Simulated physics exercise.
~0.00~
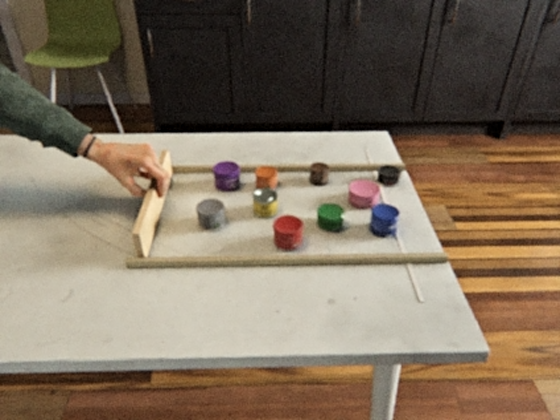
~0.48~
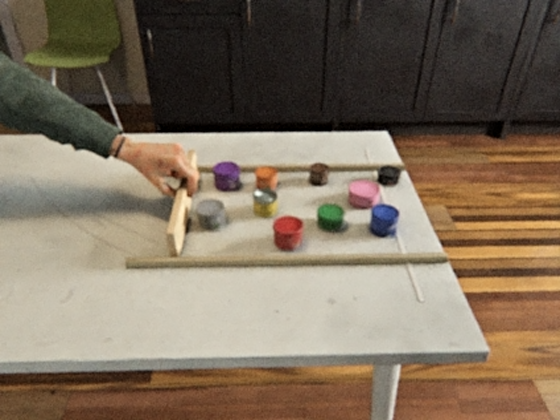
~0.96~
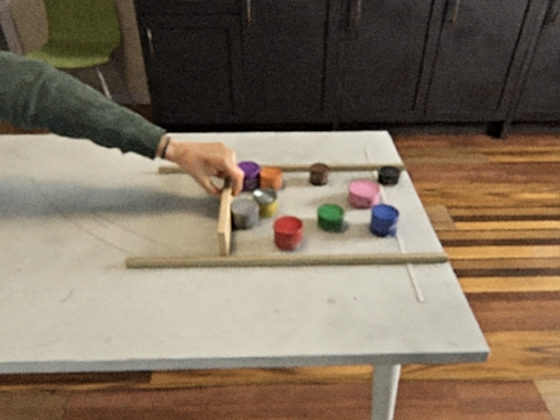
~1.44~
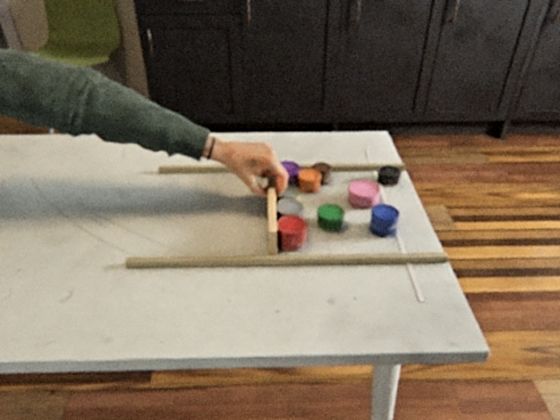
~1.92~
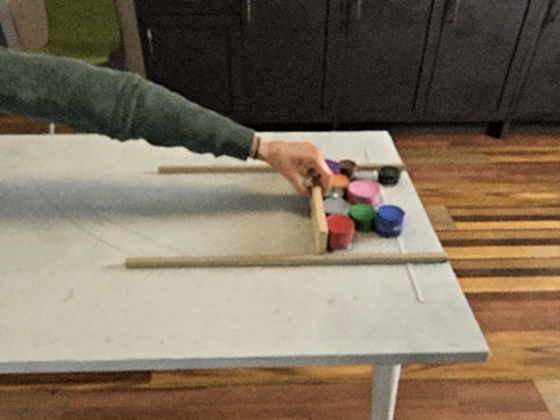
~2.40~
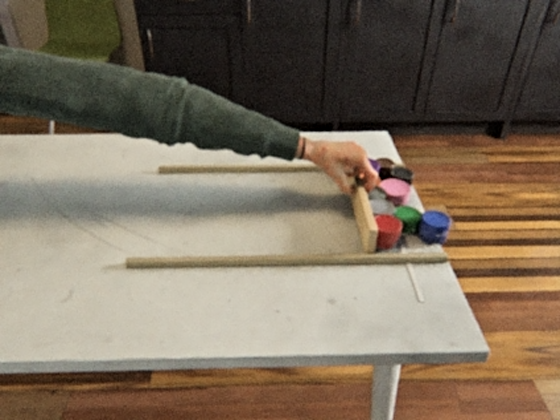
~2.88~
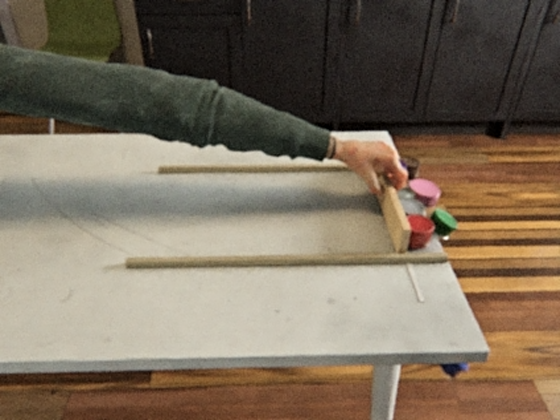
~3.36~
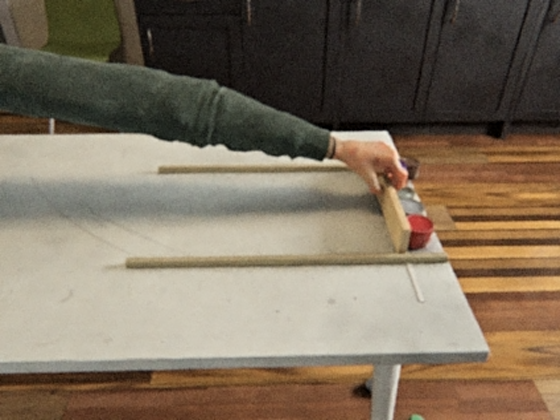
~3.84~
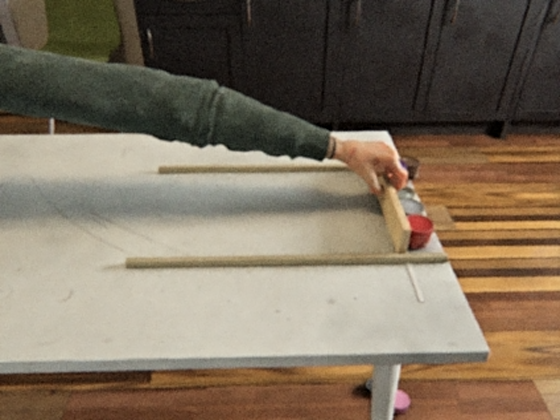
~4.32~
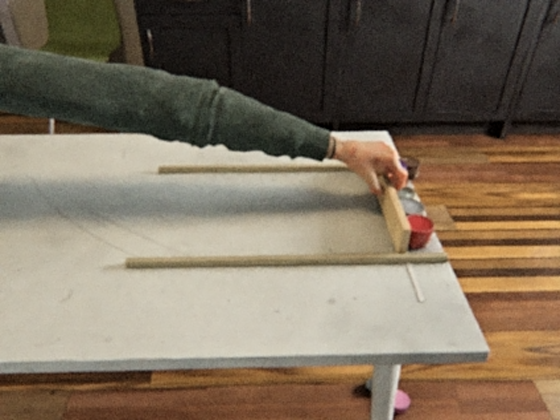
A hand in a green sleeve holds a wooden board upright at the left of a pale table, seen from above one side in a room with dark cabinets and a striped wood floor. Between two wooden rails sit small tubs in purple, orange, red, green, pink, blue and other colours, with a strip of tape near the right end. The hand pushes the board right, bunching the tubs together and driving them to the edge. The blue tub drops first, then green and pink ones go over. The board stops by the tape, with the red tub and others still at the edge.
